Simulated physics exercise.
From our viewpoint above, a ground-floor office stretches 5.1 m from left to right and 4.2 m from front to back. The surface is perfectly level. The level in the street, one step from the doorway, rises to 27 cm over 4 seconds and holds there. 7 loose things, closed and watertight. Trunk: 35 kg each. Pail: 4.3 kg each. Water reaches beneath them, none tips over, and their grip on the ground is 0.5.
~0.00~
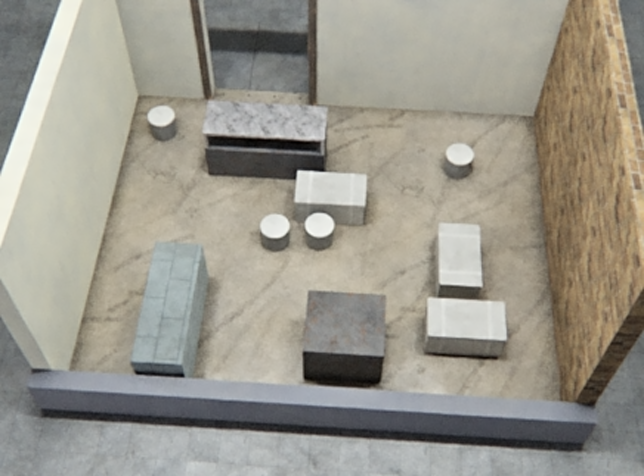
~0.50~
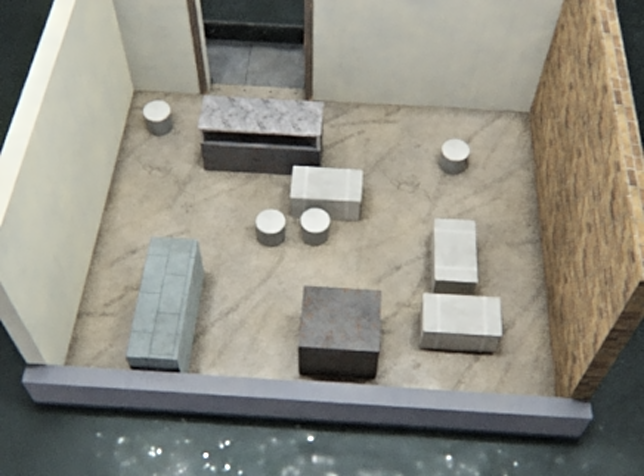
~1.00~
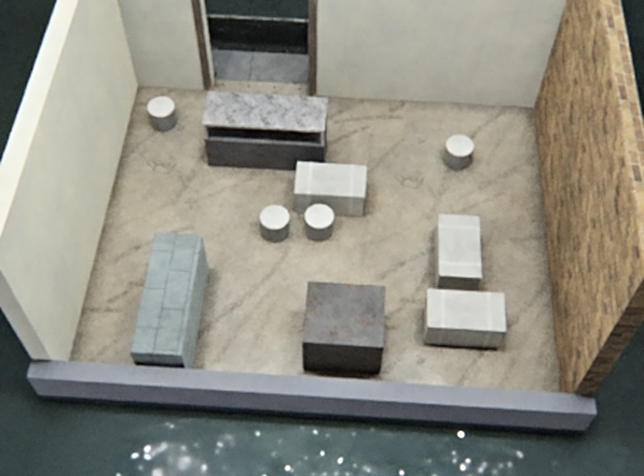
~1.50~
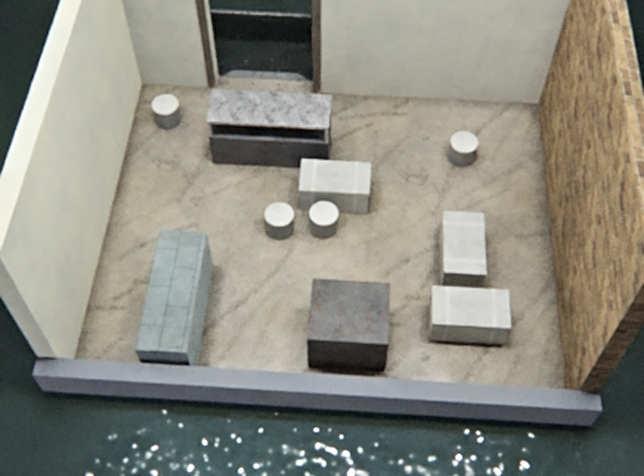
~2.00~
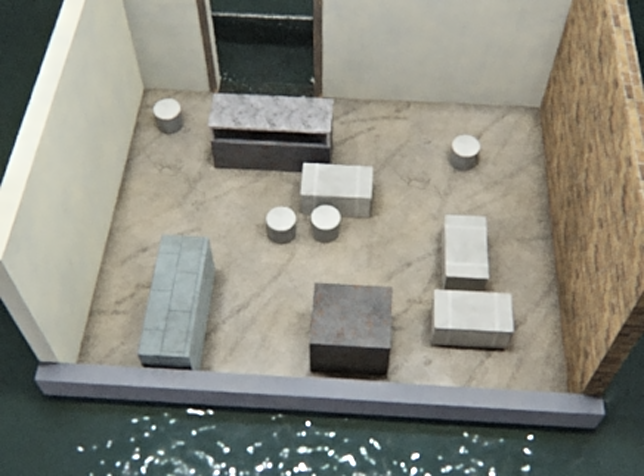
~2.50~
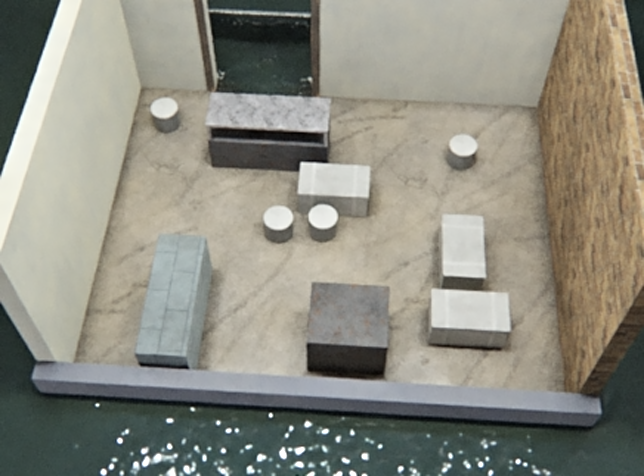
Dark water spreads over the grey ground outside an open-topped office, seen from high above its low front edge. Inside, on a beige veined floor between cream walls and a brown one at right, stand a pale blue-green block, a dark square one, a grey counter, pale boxes and round stools. The water glitters in front and covers the paving beyond the back doorway, while the furnishings stay put and the camera sways slightly.
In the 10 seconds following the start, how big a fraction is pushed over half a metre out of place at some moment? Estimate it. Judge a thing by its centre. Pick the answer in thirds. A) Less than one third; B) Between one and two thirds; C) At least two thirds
Option A: Less than one third.
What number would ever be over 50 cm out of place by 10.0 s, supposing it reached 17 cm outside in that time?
You'd get 1 in that case.
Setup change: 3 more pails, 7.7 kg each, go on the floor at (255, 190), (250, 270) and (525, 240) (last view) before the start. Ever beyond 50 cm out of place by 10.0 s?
First one stays inside the line, second one stays inside the line, third one crosses the line.
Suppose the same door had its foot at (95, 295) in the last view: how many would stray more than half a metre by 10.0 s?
So the tally would be 3.
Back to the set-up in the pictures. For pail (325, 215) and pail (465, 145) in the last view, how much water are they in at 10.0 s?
Depths: Near 3 cm, then near 15 cm.
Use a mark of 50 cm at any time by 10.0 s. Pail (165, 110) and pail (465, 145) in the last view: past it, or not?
Beyond, beyond.
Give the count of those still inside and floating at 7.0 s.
Just then, the number is 1.
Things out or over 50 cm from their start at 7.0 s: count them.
I make it 2.
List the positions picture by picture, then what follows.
The first picture shows a trunk at (467, 319) rests on the ground; a trunk at (460, 254) rests on the ground; 0.0 m2 under water; 0 of 7 have shifted.
The second picture shows a trunk at (462, 314), on the bottom; a trunk at (455, 249) rests on the ground; water covers 0.0 m2; 0 of 7 have shifted.
The third picture shows a trunk at (466, 310) rests on the ground; a trunk at (460, 245), on the bottom; water covers 0.0 m2; 0 of 7 have shifted.
The fourth picture shows a trunk at (471, 307), on the bottom; a trunk at (464, 242) rests on the ground; 0.0 m2 under water; 0 of 7 have shifted.
The fifth picture shows a trunk at (473, 310) rests on the ground; a trunk at (466, 246) rests on the ground; 0.2 m2 under water; 0 of 7 have shifted.
The sixth picture shows a trunk at (470, 310), on the bottom; a trunk at (463, 245) rests on the ground; 0.8 m2 under water; 0 of 7 have shifted.
After 3.5 s 0 of 7 are over 50 cm from their spots; 0 afloat.
After 4.5 s 0 of 7 are over 50 cm from their spots; 1 afloat.
After 7.0 s 2 of 7 are over 50 cm from their spots; 1 afloat.
After 10.0 s 2 of 7 are over 50 cm from their spots, and 2 have been at some point; 1 afloat.
